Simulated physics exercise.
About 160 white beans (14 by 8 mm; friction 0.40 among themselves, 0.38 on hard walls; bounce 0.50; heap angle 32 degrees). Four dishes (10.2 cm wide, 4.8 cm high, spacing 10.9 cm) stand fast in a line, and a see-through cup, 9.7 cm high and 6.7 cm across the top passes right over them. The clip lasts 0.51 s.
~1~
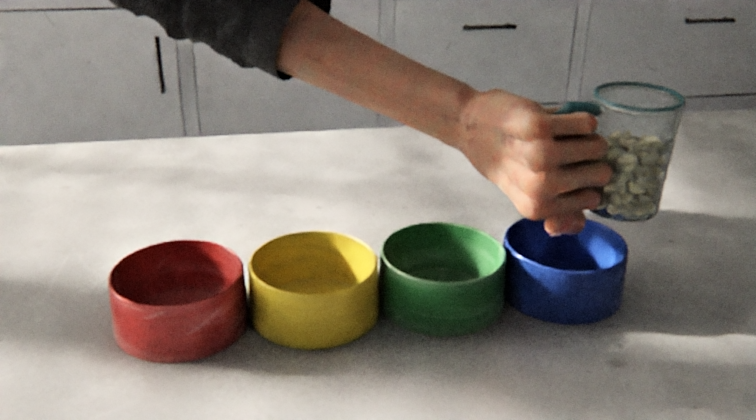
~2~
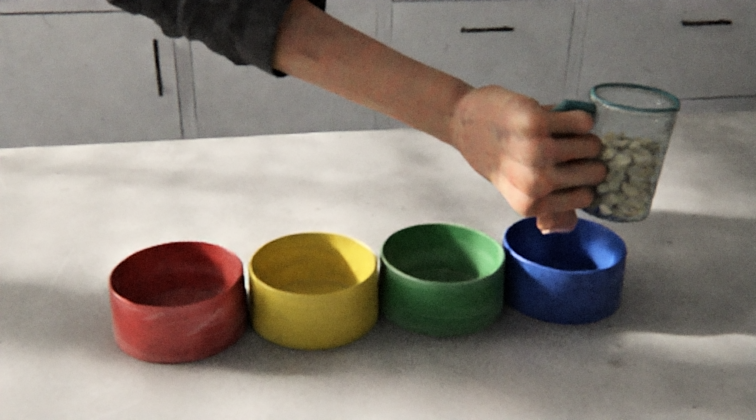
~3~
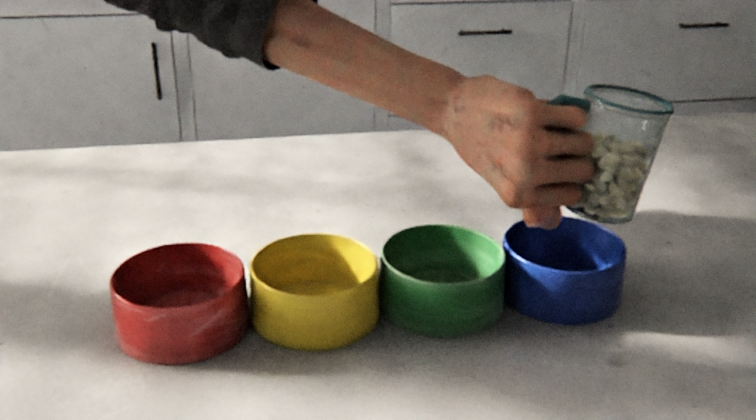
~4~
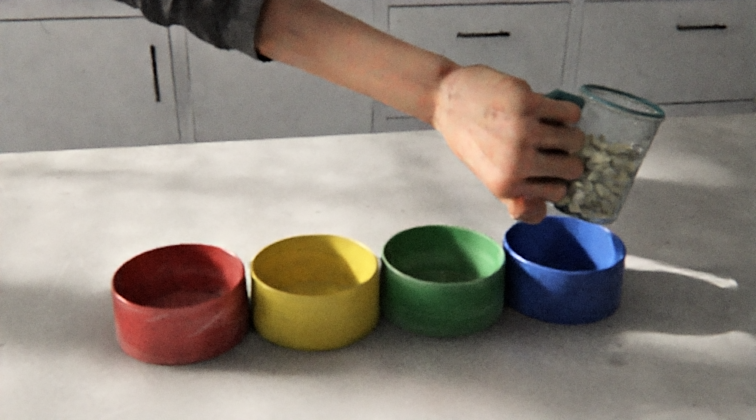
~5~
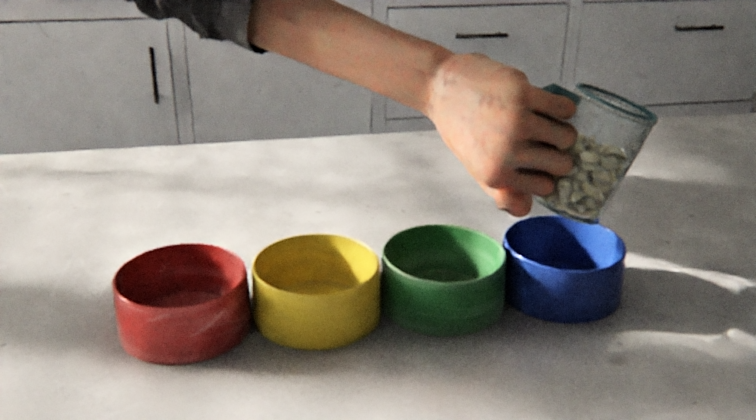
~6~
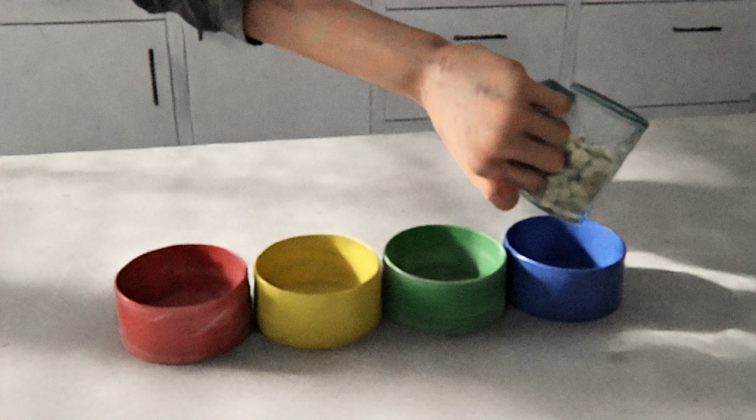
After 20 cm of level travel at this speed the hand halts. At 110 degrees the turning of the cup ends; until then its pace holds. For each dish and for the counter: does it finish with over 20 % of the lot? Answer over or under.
Red: Under, blue: Under, green: Over, yellow: Under, counter: Under.
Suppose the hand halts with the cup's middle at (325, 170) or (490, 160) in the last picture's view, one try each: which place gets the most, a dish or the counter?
Most goes to: Green, then blue.
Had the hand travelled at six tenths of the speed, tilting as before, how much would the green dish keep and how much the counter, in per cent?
Green 0, counter 10.
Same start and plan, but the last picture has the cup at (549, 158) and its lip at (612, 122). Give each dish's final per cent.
Red 0; blue 0; green 100; yellow 0.
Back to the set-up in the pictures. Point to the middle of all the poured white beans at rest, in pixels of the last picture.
Around (457, 281).
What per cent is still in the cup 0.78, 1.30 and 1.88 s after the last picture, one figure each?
About 100, 100, 40.
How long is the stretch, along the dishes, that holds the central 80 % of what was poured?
About 5 cm.
Then, 0.78 s after the last picture, tilt 71 degrees; cup holds 100 %.
Then, 1.30 s after the last picture, tilt 100 degrees; cup holds 100 %.
Then, 1.88 s after the last picture, tilt 110 degrees; cup holds 40 %, green 60 %.
In the end, red 0 %, blue 0 %, green 100 %, yellow 0 %, counter 0 %.
